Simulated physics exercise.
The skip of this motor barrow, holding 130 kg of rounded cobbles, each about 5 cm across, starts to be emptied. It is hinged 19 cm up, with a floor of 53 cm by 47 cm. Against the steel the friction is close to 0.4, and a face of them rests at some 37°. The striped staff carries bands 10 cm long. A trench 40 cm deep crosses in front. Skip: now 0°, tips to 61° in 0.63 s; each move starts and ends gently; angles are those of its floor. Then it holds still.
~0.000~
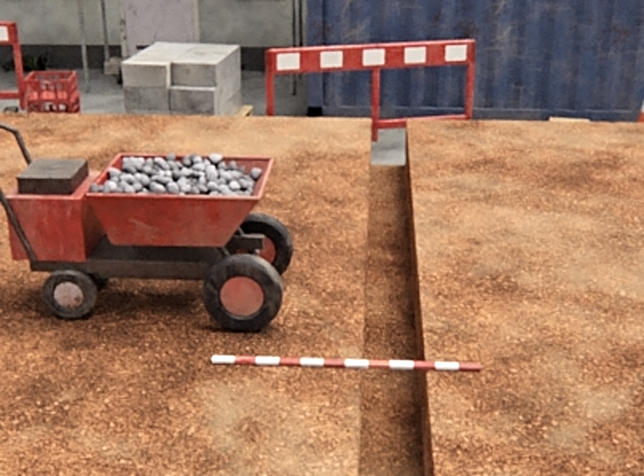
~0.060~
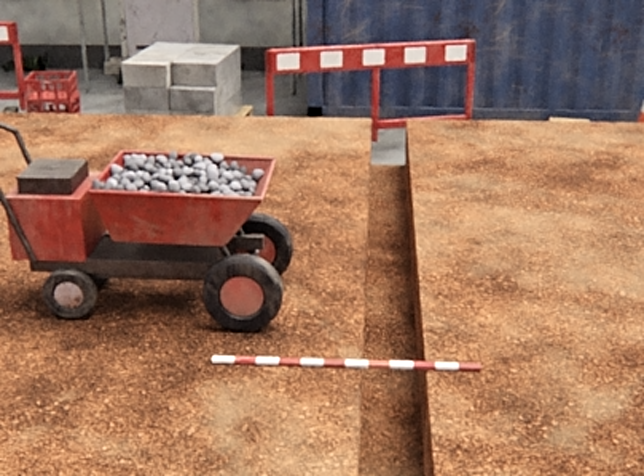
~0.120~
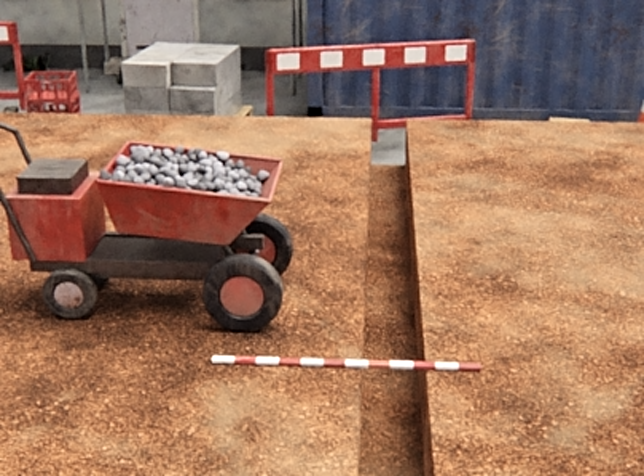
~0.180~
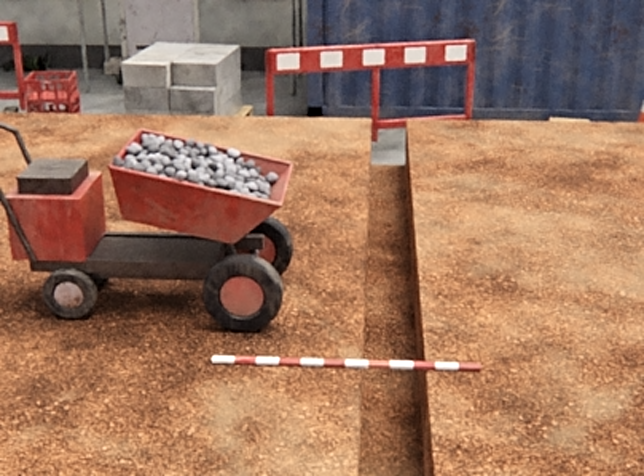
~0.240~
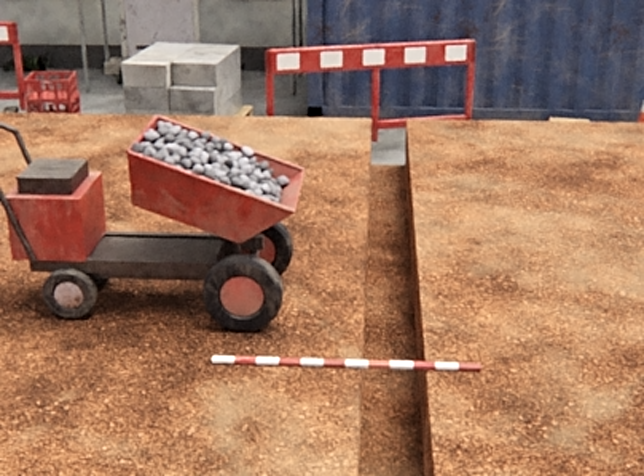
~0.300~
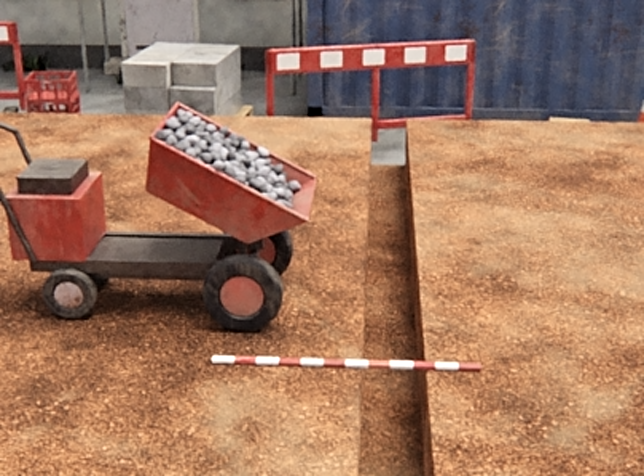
At the start, a red motor barrow stands on brown gravelly ground at left, its skip level and heaped with rounded grey cobbles, facing a narrow trench. The skip then lifts at its left end and shifts slightly right, tilting steadily more steeply toward the trench with the cobbles still inside.
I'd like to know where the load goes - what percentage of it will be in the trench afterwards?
I would put it at about 56 per cent.
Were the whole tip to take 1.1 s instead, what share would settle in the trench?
It'd be some 65 per cent.
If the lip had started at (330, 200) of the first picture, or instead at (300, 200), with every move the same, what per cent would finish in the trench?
10 and 30 %.
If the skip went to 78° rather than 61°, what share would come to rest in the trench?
About 70 per cent would end up in the trench.
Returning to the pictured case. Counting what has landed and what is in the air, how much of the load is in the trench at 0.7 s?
About 15%.
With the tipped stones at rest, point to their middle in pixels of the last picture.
Roughly (402, 362), I'd say.
After 0.5 s the floor is at 51°; 100 % in the skip; the foremost stones are at (322, 223).
After 0.7 s the floor is at 61°; 82 % in the skip, 4 % short of the trench, 14 % in the trench; the foremost stones are at (404, 280).
After 1.1 s the floor is at 61°; 39 % in the skip, 3 % short of the trench, 39 % in the trench, 19 % past the trench; the foremost stones are at (536, 308).
After 3.0 s the floor is at 61°; 22 % in the skip, 2 % short of the trench, 56 % in the trench, 19 % past the trench; the foremost stones are past the picture's edge.
